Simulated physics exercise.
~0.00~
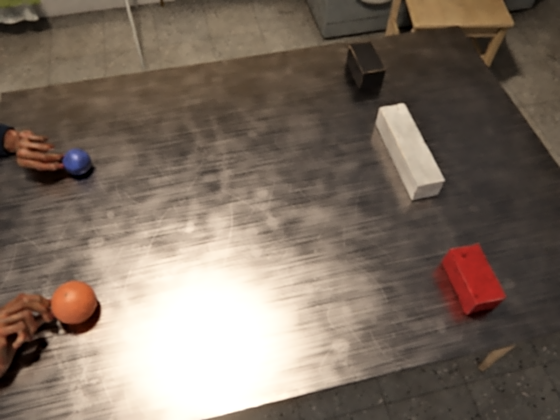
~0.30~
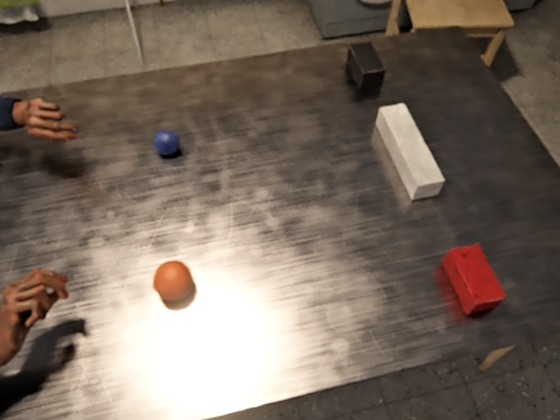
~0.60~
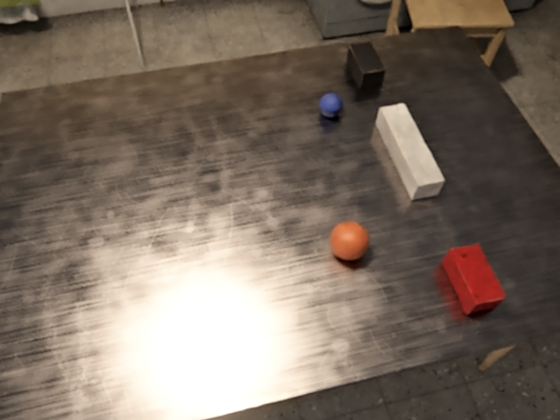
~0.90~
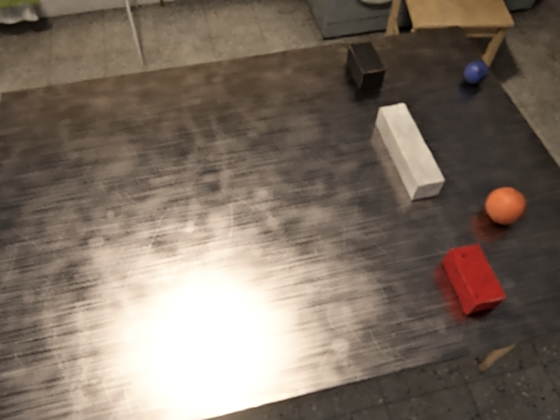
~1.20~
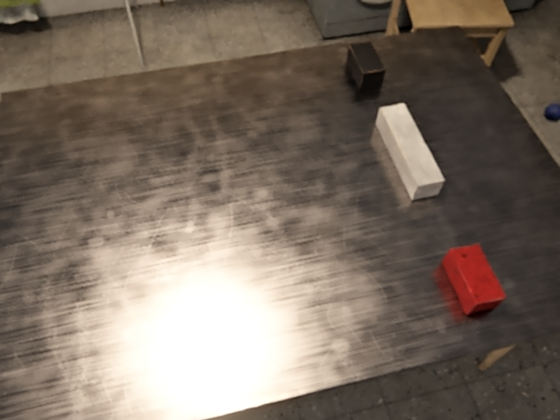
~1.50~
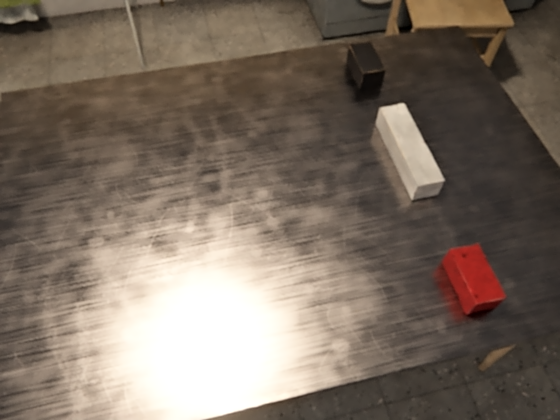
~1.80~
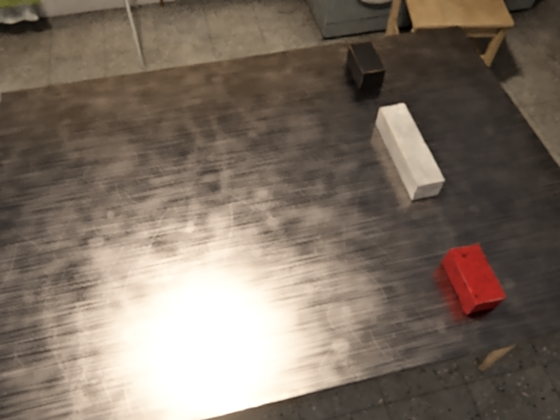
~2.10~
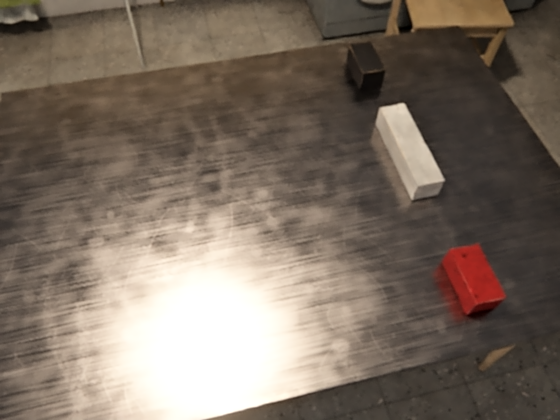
Two hands roll a blue ball and an orange rightward between blocks and out of view.
